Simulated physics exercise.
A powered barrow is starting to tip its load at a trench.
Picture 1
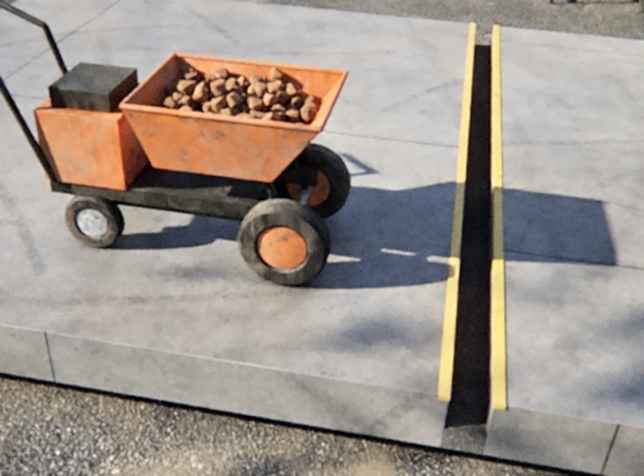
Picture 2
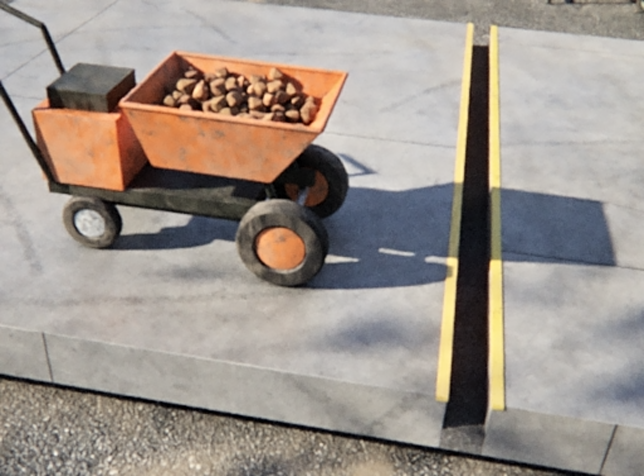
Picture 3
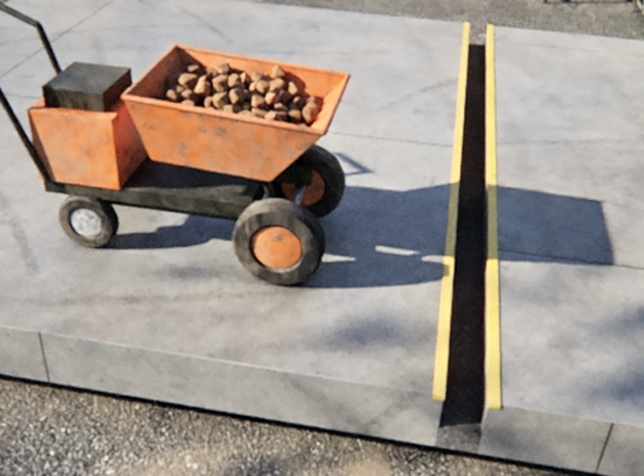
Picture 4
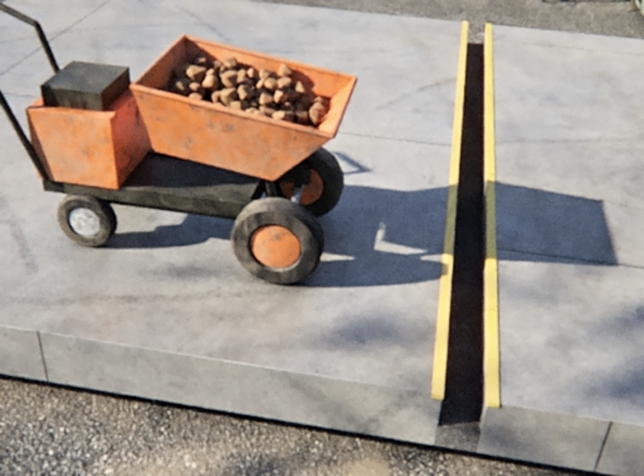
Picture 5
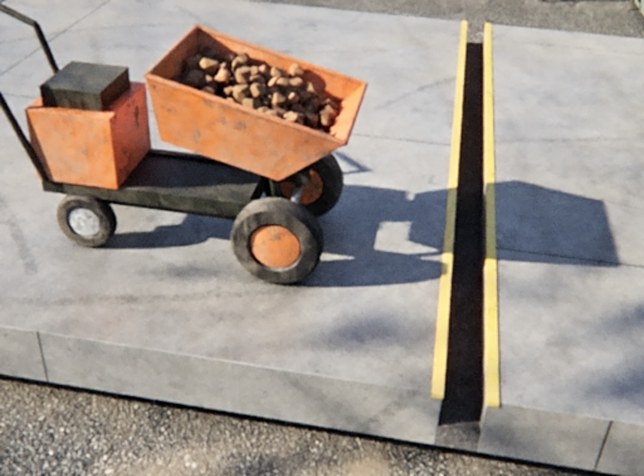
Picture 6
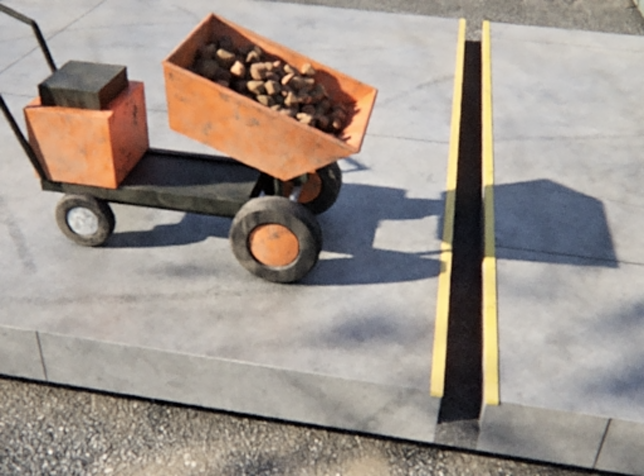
On a sunlit grey paved slab edged by gravel, seen from above and to one side, a narrow dark trench with yellow edges runs up the right. At left stands an orange and black barrow, its skip holding brown clods, its shadow stretching right across the trench. The skip stays level at first, then its left end rises and its right lip dips, while the view shifts very slightly.
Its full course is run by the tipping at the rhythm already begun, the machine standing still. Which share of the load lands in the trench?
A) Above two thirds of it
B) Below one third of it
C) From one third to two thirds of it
The answer is C.
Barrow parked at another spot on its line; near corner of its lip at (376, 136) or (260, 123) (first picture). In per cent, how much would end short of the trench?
In turn, around 0 per cent and 60 per cent.
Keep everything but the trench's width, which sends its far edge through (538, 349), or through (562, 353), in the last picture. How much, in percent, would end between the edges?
80 %, 80 %.
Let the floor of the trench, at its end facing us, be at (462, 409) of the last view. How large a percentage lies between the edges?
I'd put it at about 40 in a hundred.
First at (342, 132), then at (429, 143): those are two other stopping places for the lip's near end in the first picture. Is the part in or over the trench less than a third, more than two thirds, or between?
Try one, one to two thirds; try two, below one third.
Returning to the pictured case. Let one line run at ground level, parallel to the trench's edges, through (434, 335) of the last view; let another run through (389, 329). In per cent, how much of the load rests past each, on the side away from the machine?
Close to 80 and 100 per cent respectively.
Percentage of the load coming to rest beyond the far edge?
Estimate: Some 20 percent.
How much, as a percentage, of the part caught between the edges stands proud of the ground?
25 %.
Just after the last frame, skip tipped steeply; every one in the skip.
A moment on, skip tipped right over; roughly two thirds in the skip; about a tenth short of the trench; about a tenth in or heaped over the trench; just a few beyond it; just a few falling.
Further on, skip tipped right over; about a tenth in the skip; roughly a quarter short of the trench; roughly half in or heaped over the trench; roughly a quarter beyond it.
When it is over, skip tipped right over; just a few in the skip; roughly a quarter short of the trench; roughly half in or heaped over the trench; roughly a quarter beyond it.
